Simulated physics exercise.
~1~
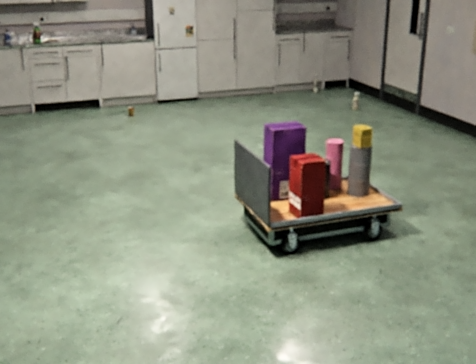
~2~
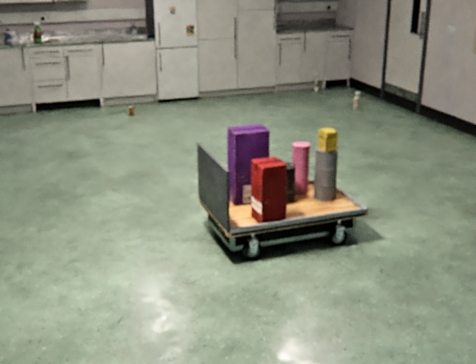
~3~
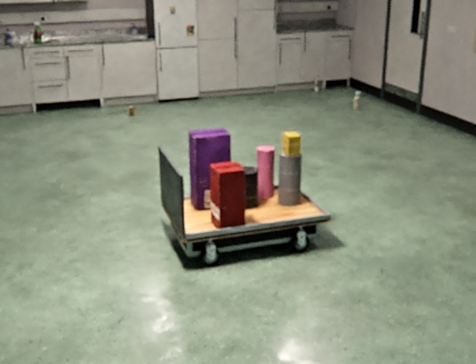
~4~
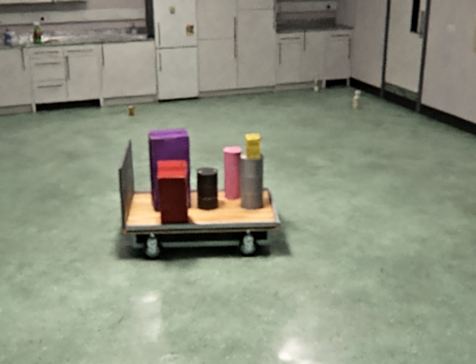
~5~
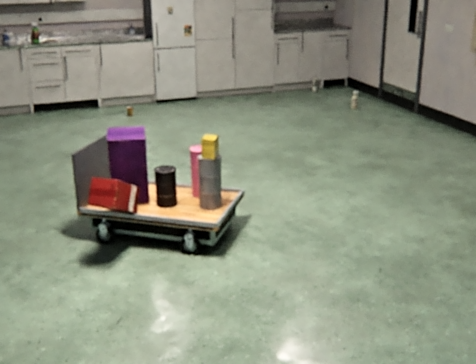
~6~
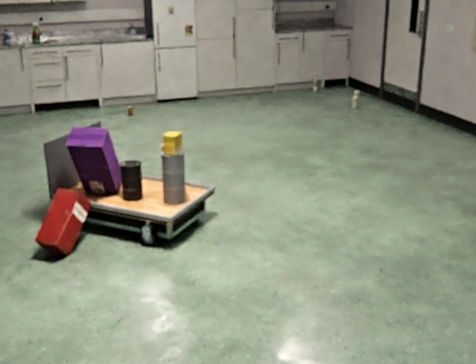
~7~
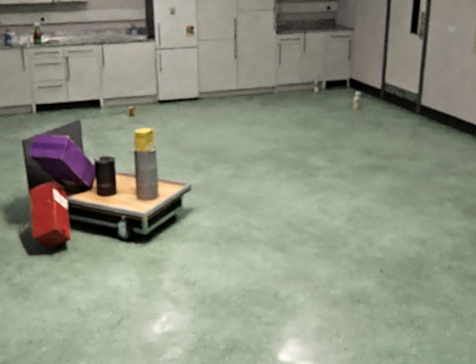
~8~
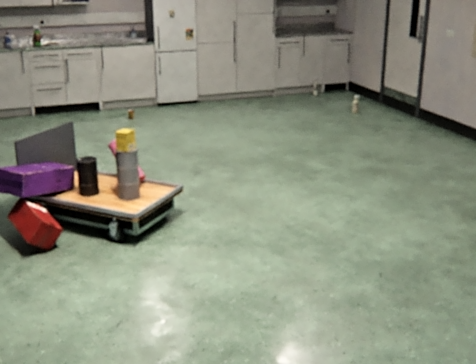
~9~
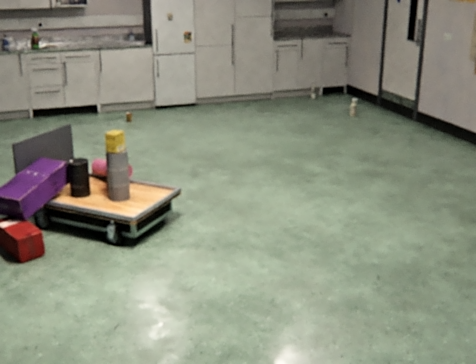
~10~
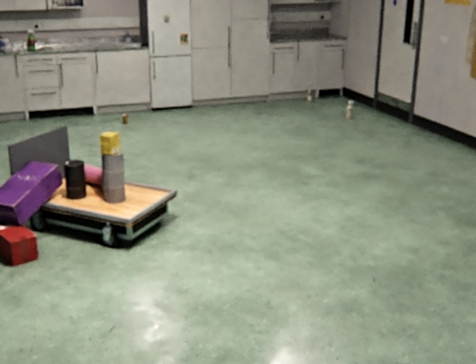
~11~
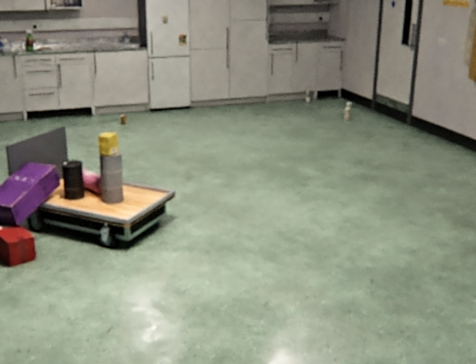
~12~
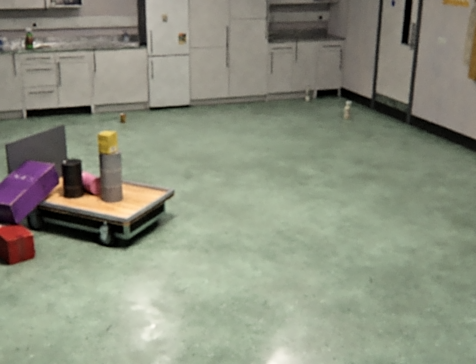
In a kitchen, a turning cart spills red and purple boxes and stops, pink canister toppled aboard.
